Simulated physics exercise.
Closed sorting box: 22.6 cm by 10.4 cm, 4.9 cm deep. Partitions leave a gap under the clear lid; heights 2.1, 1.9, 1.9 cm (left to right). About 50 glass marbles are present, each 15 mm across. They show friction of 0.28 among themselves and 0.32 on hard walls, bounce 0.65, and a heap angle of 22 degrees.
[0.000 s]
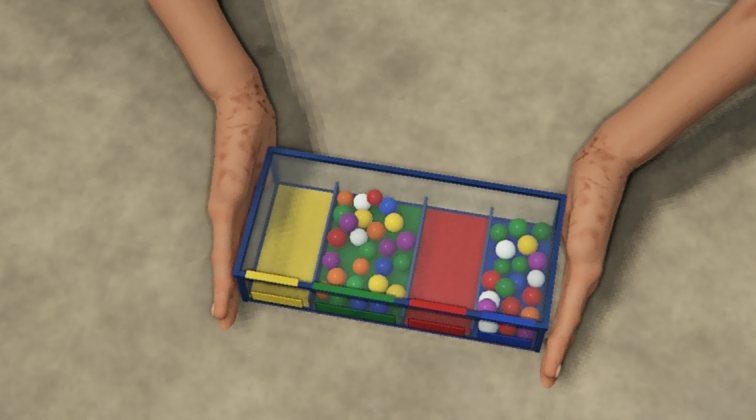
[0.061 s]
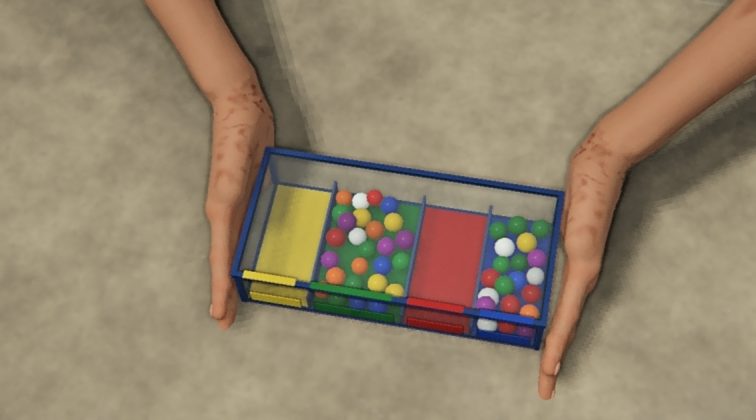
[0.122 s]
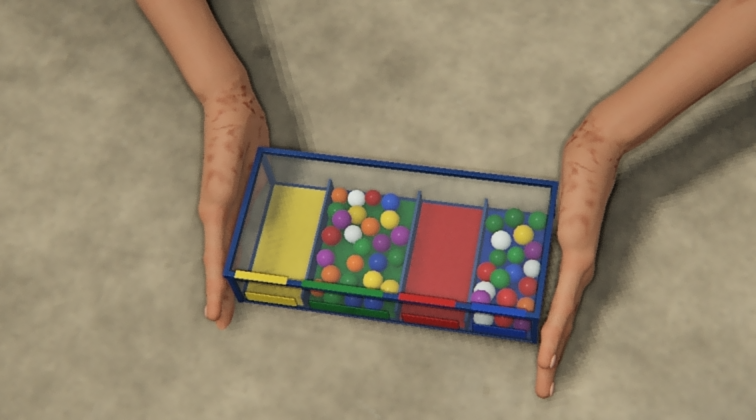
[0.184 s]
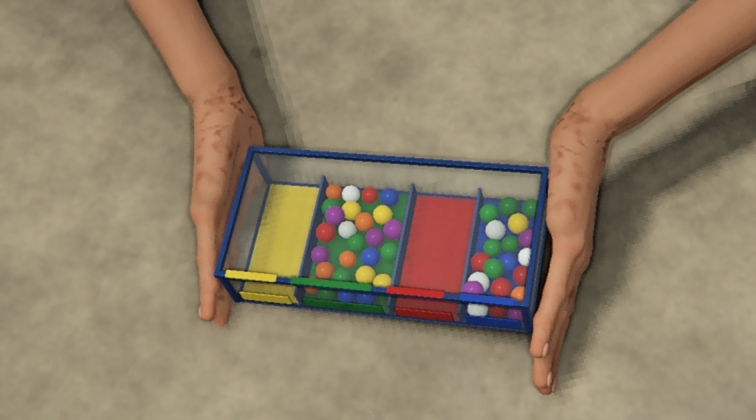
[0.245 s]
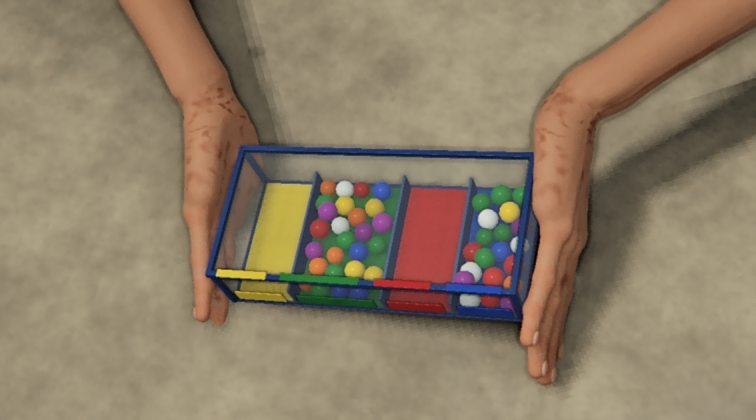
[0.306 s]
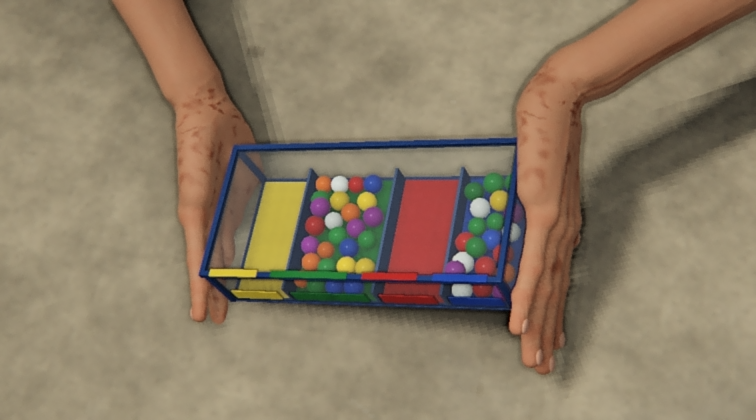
On a mottled beige surface, two hands gradually tilting a clear, blue-edged box of multicoloured marbles, its left front corner lowering.
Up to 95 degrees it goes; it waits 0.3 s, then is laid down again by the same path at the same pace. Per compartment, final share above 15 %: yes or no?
Red compartment no; blue compartment no; green compartment no; yellow compartment yes.
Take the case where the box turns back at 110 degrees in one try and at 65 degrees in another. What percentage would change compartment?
100 and 5 %.
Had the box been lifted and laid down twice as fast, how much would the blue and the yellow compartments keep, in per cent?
Then blue would have 0 percent and yellow 85 percent.
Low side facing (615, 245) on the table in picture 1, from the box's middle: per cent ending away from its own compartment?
The share would be about 55 percent.
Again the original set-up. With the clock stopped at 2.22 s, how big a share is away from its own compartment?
I'd put it at about 95 per cent.
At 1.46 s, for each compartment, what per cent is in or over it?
Red 5 %, blue 0 %, green 45 %, yellow 50 %.
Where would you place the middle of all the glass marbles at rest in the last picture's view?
Approximately (276, 245) in the last view.
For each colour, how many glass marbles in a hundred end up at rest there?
Final shares in percent: Red 0, blue 0, green 5, yellow 95.
After 1.46 s, tilt 95 degrees; red 5 %, green 45 %, yellow 50 %.
After 2.22 s, tilt 48 degrees; green 5 %, yellow 95 %.
Then, at 3.01 s, tilt 0 degrees; green 5 %, yellow 95 %.
At rest (3.5 s), red 0 %, blue 0 %, green 5 %, yellow 95 %.
